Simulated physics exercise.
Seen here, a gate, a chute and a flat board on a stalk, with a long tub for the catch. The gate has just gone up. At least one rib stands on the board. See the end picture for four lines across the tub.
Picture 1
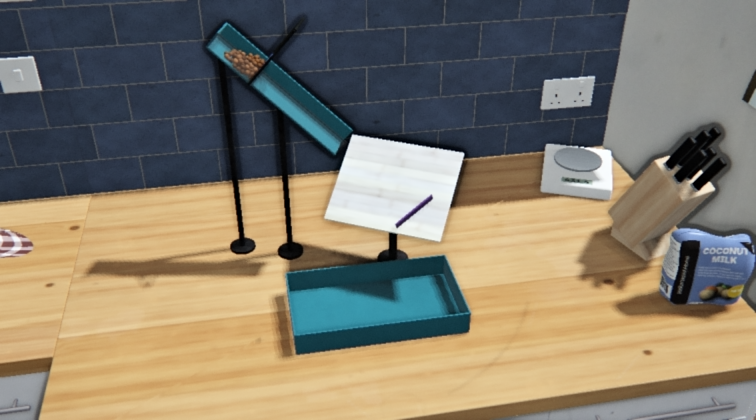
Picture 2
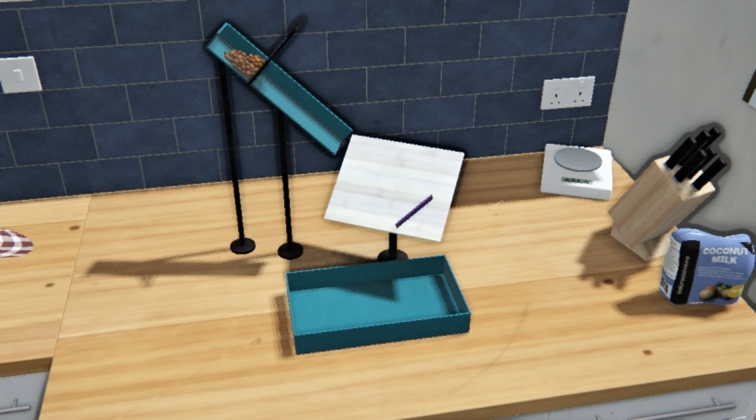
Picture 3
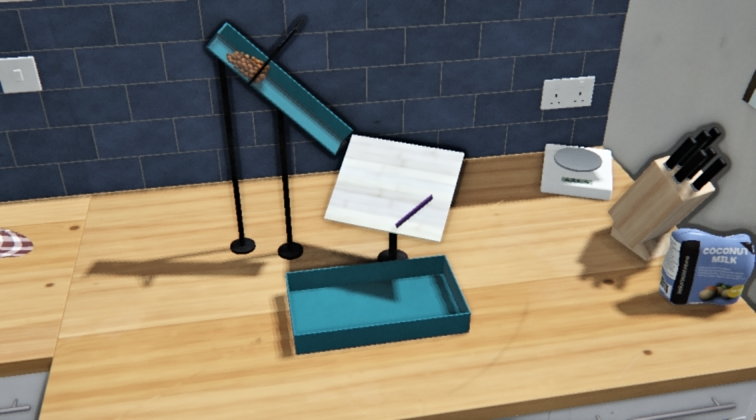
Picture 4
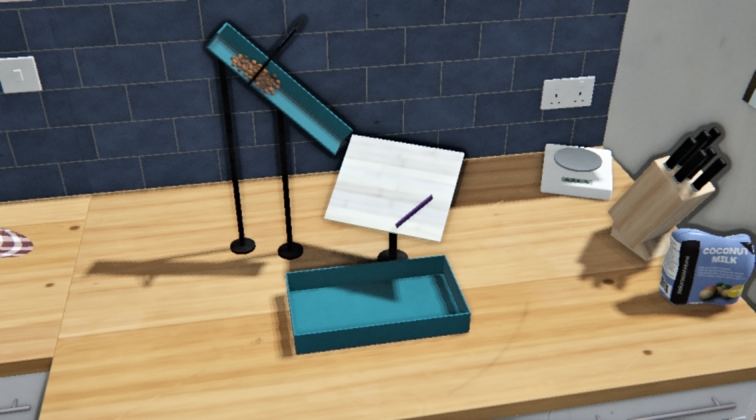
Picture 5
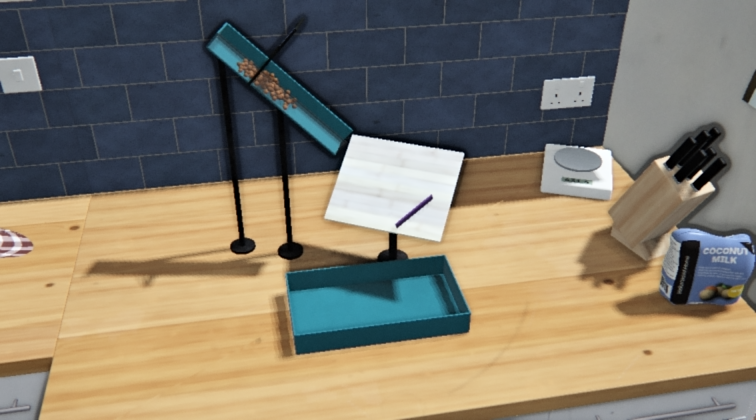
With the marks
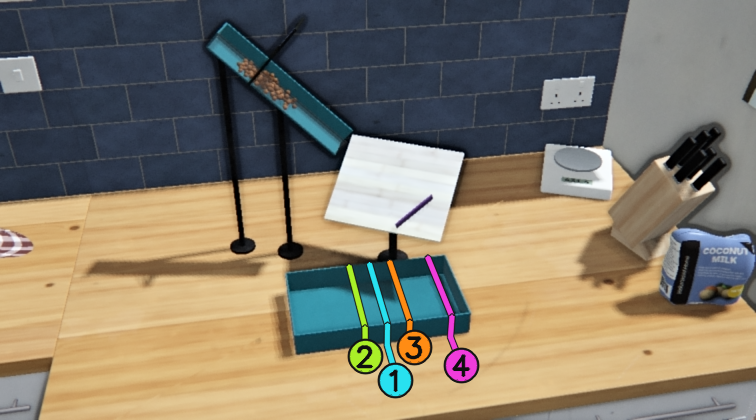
On a wooden kitchen counter, small brown balls slide down a sloping teal chute toward the right.
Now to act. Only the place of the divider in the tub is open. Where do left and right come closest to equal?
Take 1.
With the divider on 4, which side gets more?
More lands on the left.
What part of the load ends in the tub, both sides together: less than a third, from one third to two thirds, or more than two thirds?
More than two thirds.
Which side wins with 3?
Left.
On the marked copy, line 1 crosses the front rim at (387, 323); line 2 crosses the front rim at (364, 326); line 3 crosses the front rim at (409, 321); line 4 crosses the front rim at (451, 315).
With 1, of what is caught, about half on the left of the divider, about half on the right.
With 2, of what is caught, a small part on the left of the divider, nearly all on the right.
With 3, of what is caught, nearly all on the left of the divider, a small part on the right.
With 4, of what is caught, all on the left of the divider, none on the right.
